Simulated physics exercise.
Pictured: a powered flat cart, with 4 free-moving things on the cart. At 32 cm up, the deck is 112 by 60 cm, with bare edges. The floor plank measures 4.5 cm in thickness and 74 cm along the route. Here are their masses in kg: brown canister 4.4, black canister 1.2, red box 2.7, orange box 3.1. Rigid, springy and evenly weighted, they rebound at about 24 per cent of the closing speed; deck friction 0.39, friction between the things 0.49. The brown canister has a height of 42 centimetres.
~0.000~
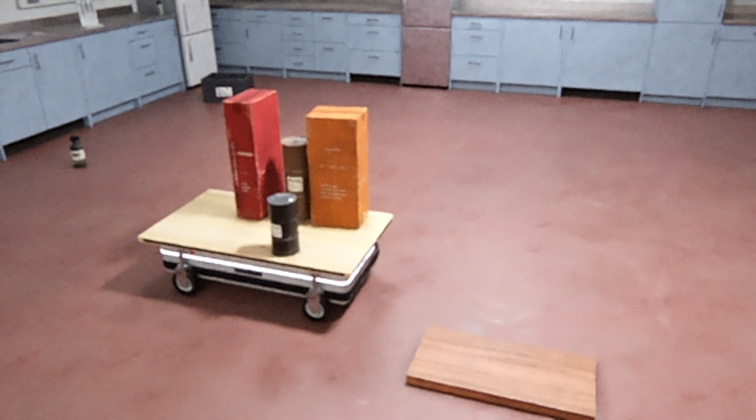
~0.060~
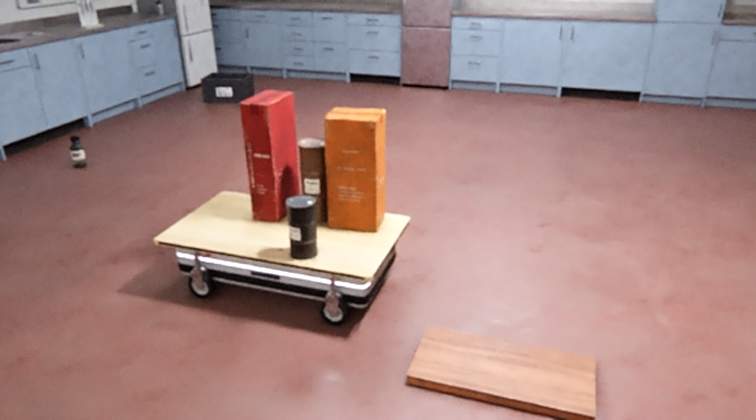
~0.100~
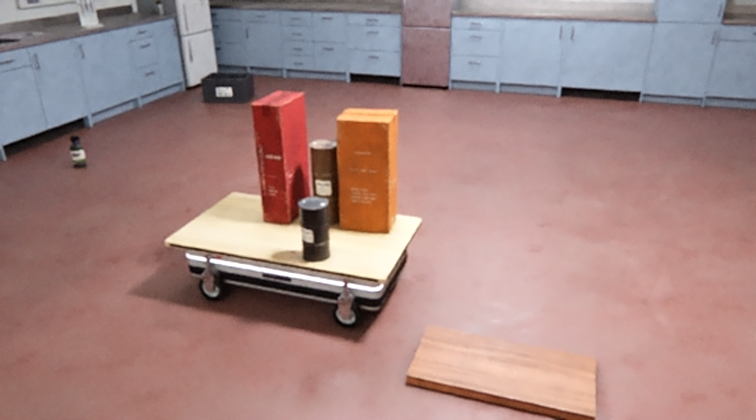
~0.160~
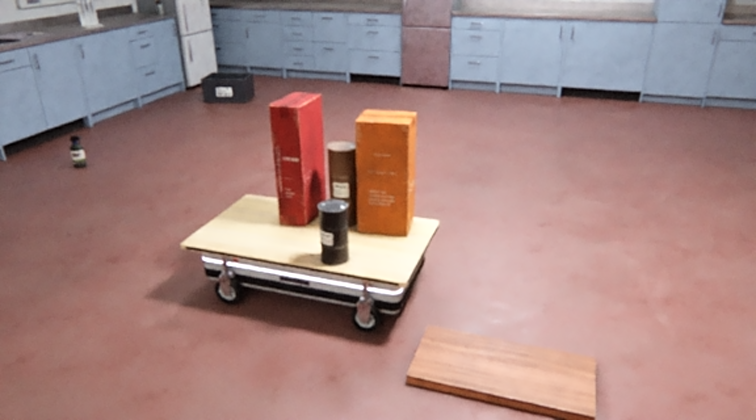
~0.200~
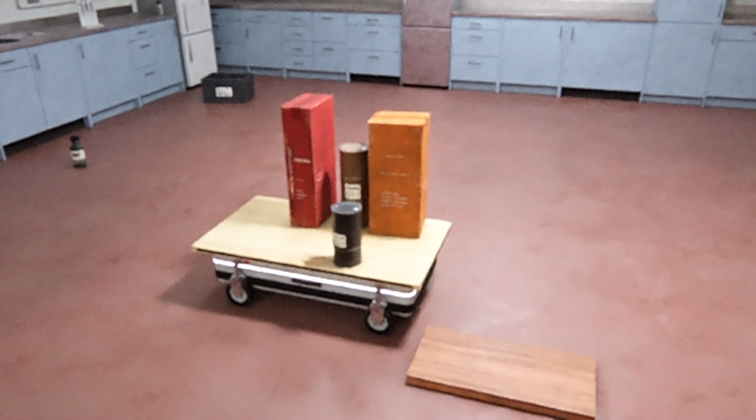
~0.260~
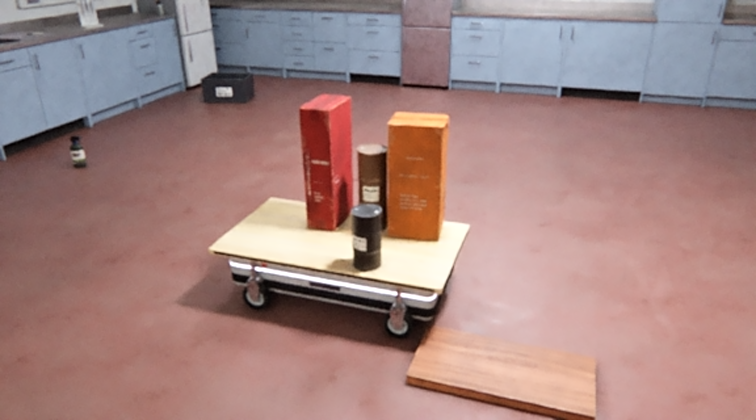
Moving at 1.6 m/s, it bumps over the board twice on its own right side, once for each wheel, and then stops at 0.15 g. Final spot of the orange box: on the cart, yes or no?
Yes.
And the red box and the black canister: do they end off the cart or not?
Well, the red box is out of bounds, and the black canister is still in bounds.
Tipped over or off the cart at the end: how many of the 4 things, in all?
It adds up to 2.
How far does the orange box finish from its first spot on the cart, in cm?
2 cm.
After 0.76 s, cart 122 cm along; orange box 4° off upright near (590, 189); black canister 25° off upright.
After 1.26 s, cart 202 cm along; orange box 4° off upright; black canister on its side; red box 3° off upright.
After 2.66 s, cart 314 cm along, stopped; orange box moved 2 cm; black canister on its side; red box 13° off upright.
After 4.56 s, cart 314 cm along, stopped; red box now off the cart; orange box moved 2 cm; black canister on its side.
In the end (5.3 s), off the cart, red box; toppled on the cart, black canister; the other 2 under 10 cm from the start.
